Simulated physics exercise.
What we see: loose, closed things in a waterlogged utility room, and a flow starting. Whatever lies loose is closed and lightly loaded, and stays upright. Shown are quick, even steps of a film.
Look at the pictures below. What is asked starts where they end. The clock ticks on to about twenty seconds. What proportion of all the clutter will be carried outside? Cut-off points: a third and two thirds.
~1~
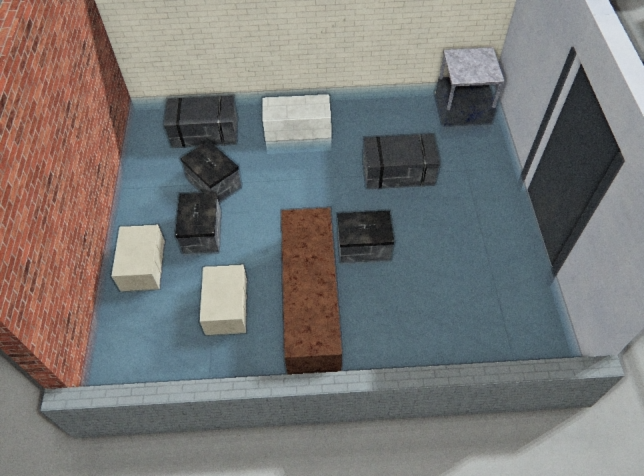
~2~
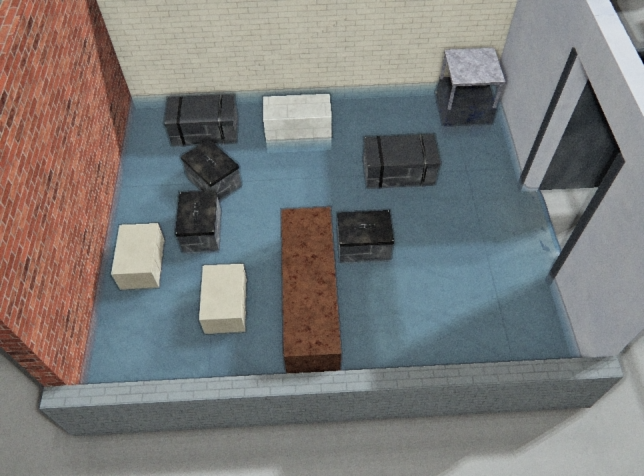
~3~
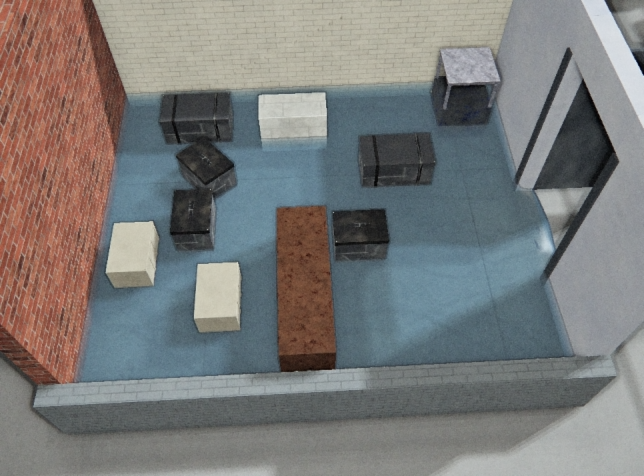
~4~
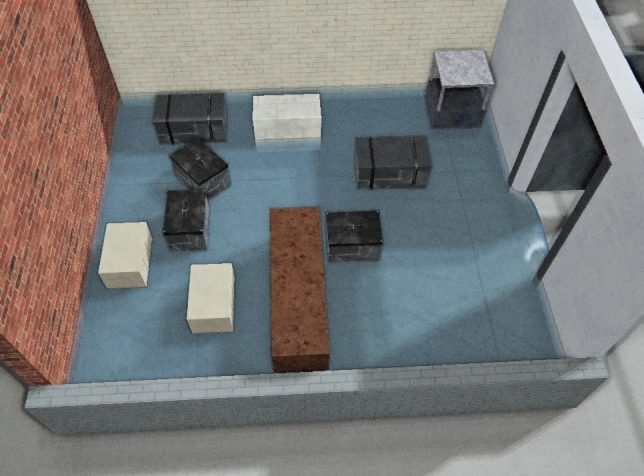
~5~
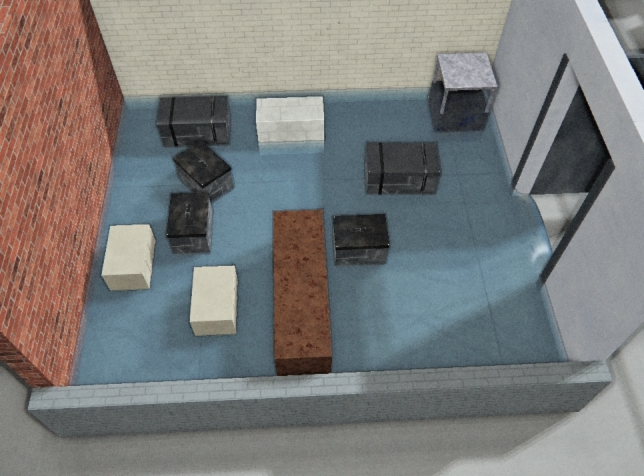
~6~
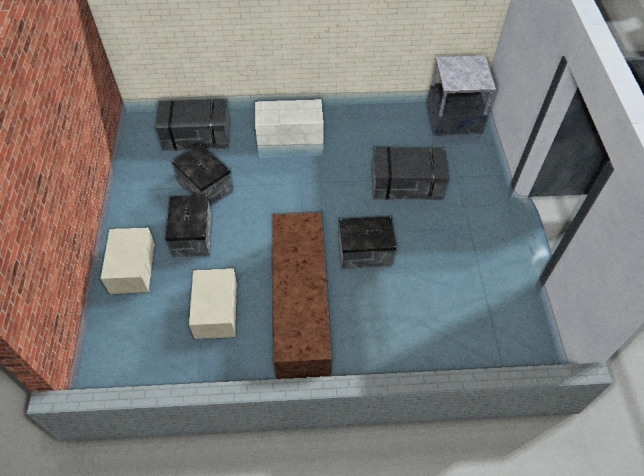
A third to two thirds.
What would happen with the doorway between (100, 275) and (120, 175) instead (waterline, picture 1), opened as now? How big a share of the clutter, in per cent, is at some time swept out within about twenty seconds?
My figure is 100 in a hundred.
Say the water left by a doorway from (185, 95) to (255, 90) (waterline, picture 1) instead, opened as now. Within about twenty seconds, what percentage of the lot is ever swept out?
Result: Roughly 60 per cent.
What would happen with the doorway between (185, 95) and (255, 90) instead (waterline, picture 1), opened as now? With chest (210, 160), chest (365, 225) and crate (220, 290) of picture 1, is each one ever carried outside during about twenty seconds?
Going through them, number one is flushed away, number two is held back and number three is held back.
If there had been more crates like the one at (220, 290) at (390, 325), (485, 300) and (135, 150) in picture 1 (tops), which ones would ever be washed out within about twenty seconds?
Remains, exits, remains.
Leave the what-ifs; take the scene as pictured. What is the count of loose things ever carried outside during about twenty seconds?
Exactly 3.
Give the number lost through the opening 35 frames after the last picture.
I get 2.
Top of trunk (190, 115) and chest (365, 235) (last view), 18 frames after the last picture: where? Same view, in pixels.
(220, 119) and (439, 297), give or take.
A moment on, 0 of 7 are out; 7 afloat.
Next, 1 of 7 are out; 6 afloat.
Later, 2 of 7 are out; 5 afloat.
In the end, 3 of 7 are out; 4 afloat.
